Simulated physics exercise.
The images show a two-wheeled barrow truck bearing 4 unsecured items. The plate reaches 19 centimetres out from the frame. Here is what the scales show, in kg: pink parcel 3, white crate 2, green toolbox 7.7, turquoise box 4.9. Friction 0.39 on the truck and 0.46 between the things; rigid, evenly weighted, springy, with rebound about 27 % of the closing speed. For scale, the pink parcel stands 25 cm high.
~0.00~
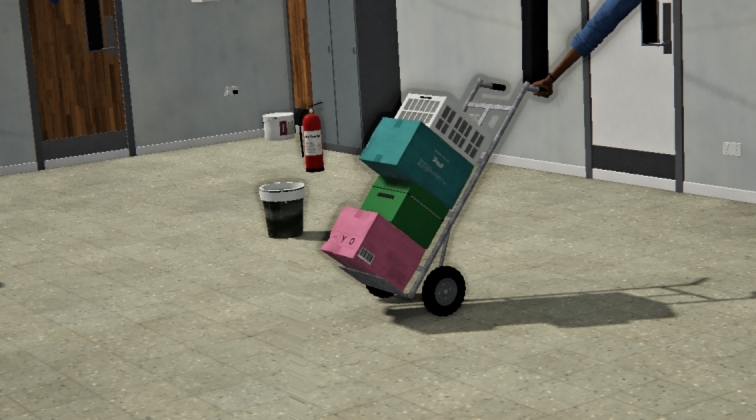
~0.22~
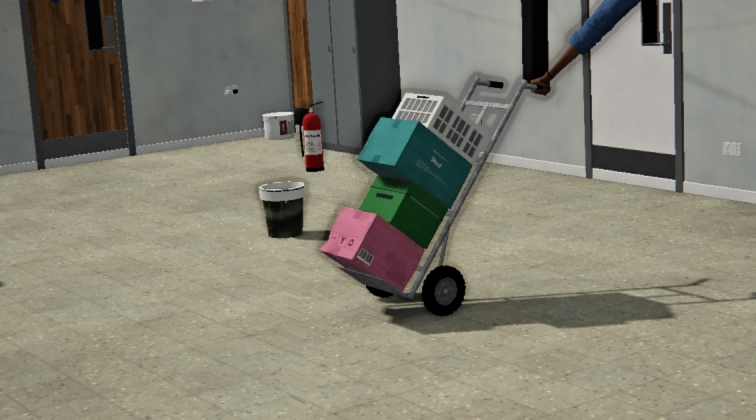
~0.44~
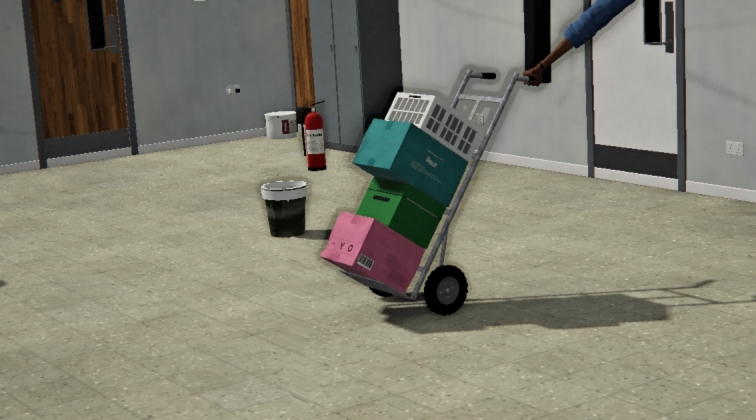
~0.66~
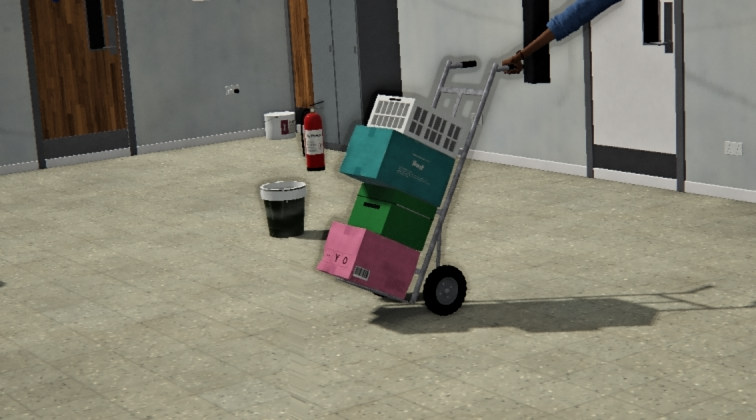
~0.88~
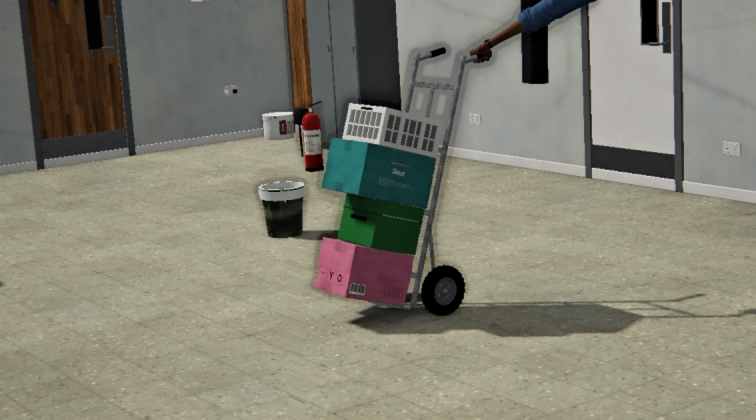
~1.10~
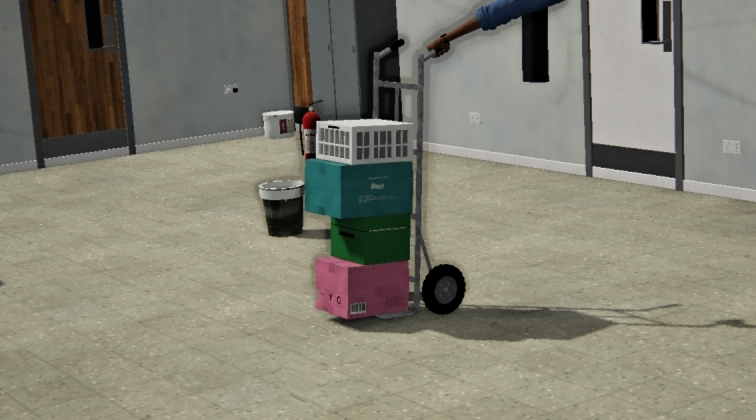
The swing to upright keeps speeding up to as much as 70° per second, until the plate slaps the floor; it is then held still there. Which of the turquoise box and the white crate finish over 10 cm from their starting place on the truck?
Turquoise box: Over 10 cm away; white crate: Over 10 cm away.
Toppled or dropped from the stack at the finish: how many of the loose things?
All told, 2.
By 1.50 s, truck upright; white crate rocked 20° off its seat near (322, 153); turquoise box rocked 20° off its seat near (333, 196); green toolbox rocked 8° off its seat.
By 2.00 s, truck upright; white crate and turquoise box now dropped from the stack.
By 2.20 s, truck upright.
When it is over (3.5 s), dropped from the stack, white crate and turquoise box; the other 2 within 10 cm of the start. End places, in pixels of the last picture, turquoise box near (232, 324), white crate near (58, 374).
